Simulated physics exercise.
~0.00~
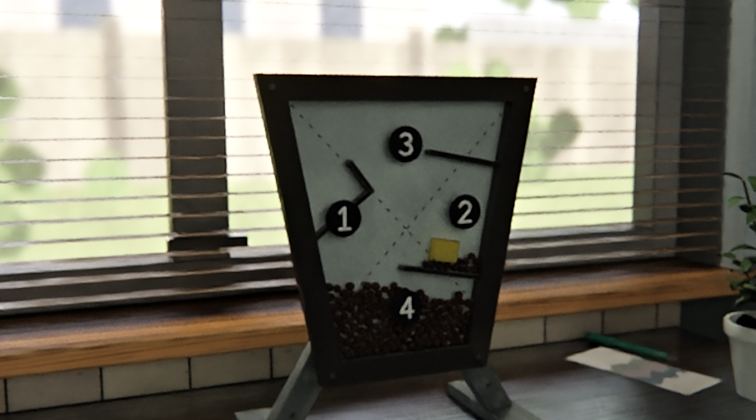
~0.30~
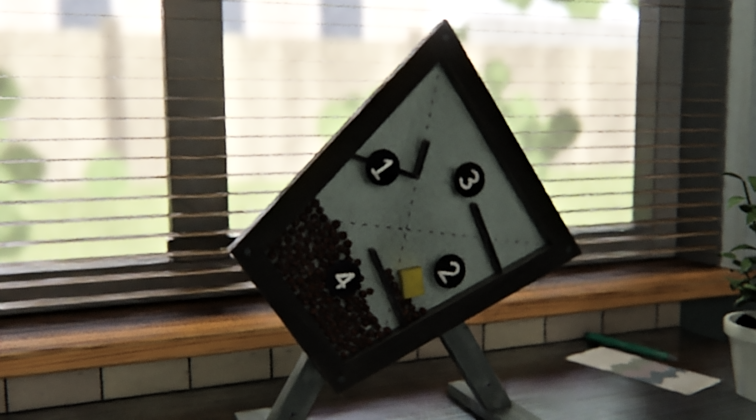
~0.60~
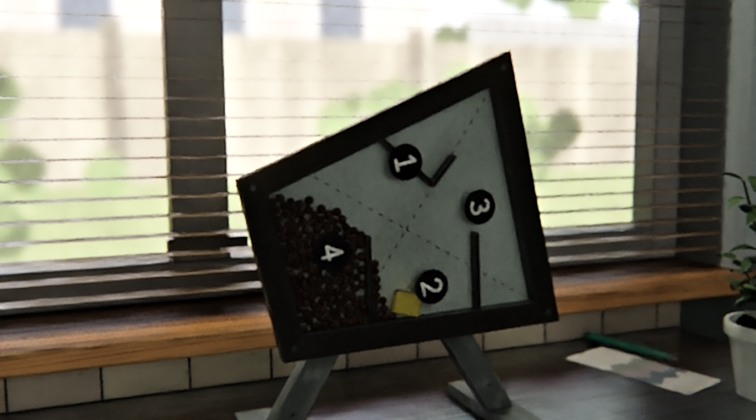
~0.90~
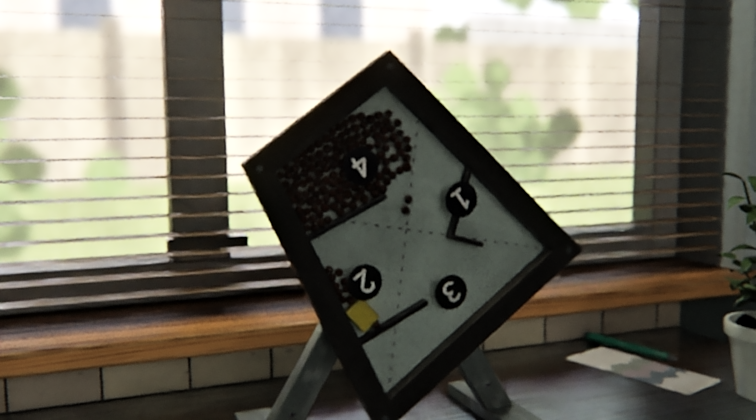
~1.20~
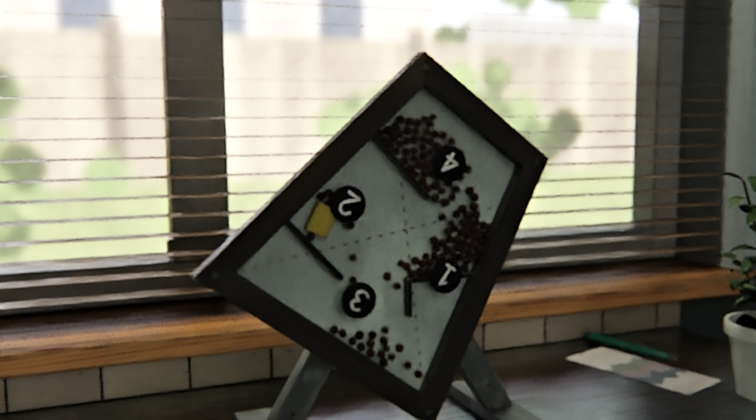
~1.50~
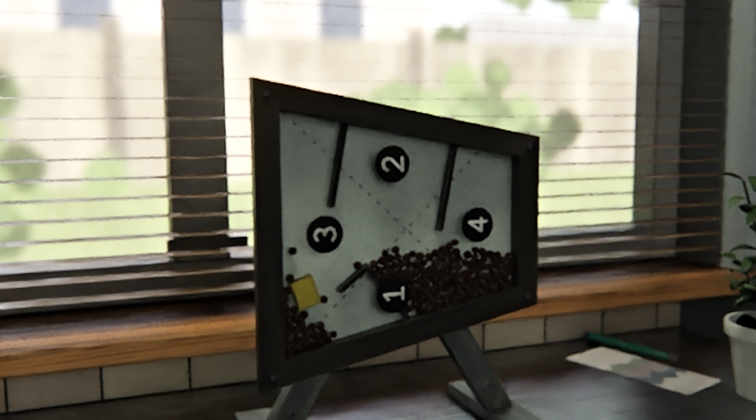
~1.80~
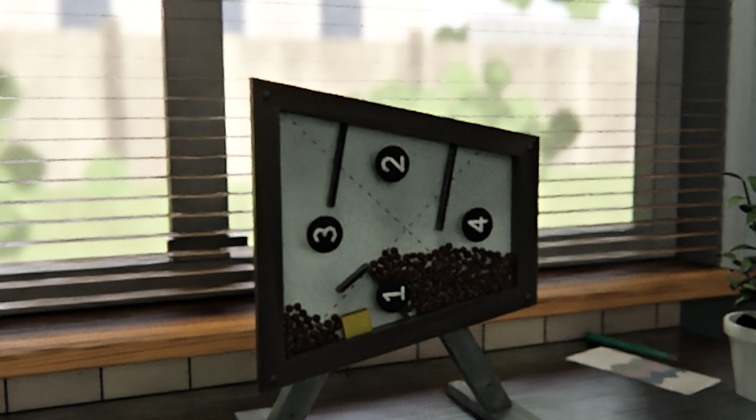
A dark-framed, clear-faced case on a stand by the window starts upright, with dark pills heaped in wedge four at the bottom and a yellow block on a ledge at the right. It swings clockwise until the pills lie at the left and the block rests low in wedge two. Turning on the same way, it carries the heap up to the top, and the pills spill down through the middle. The case stops on its side with the block at lower left in wedge three. Finally the block slides right and settles, tilted, at the bottom in wedge one, among the pills.
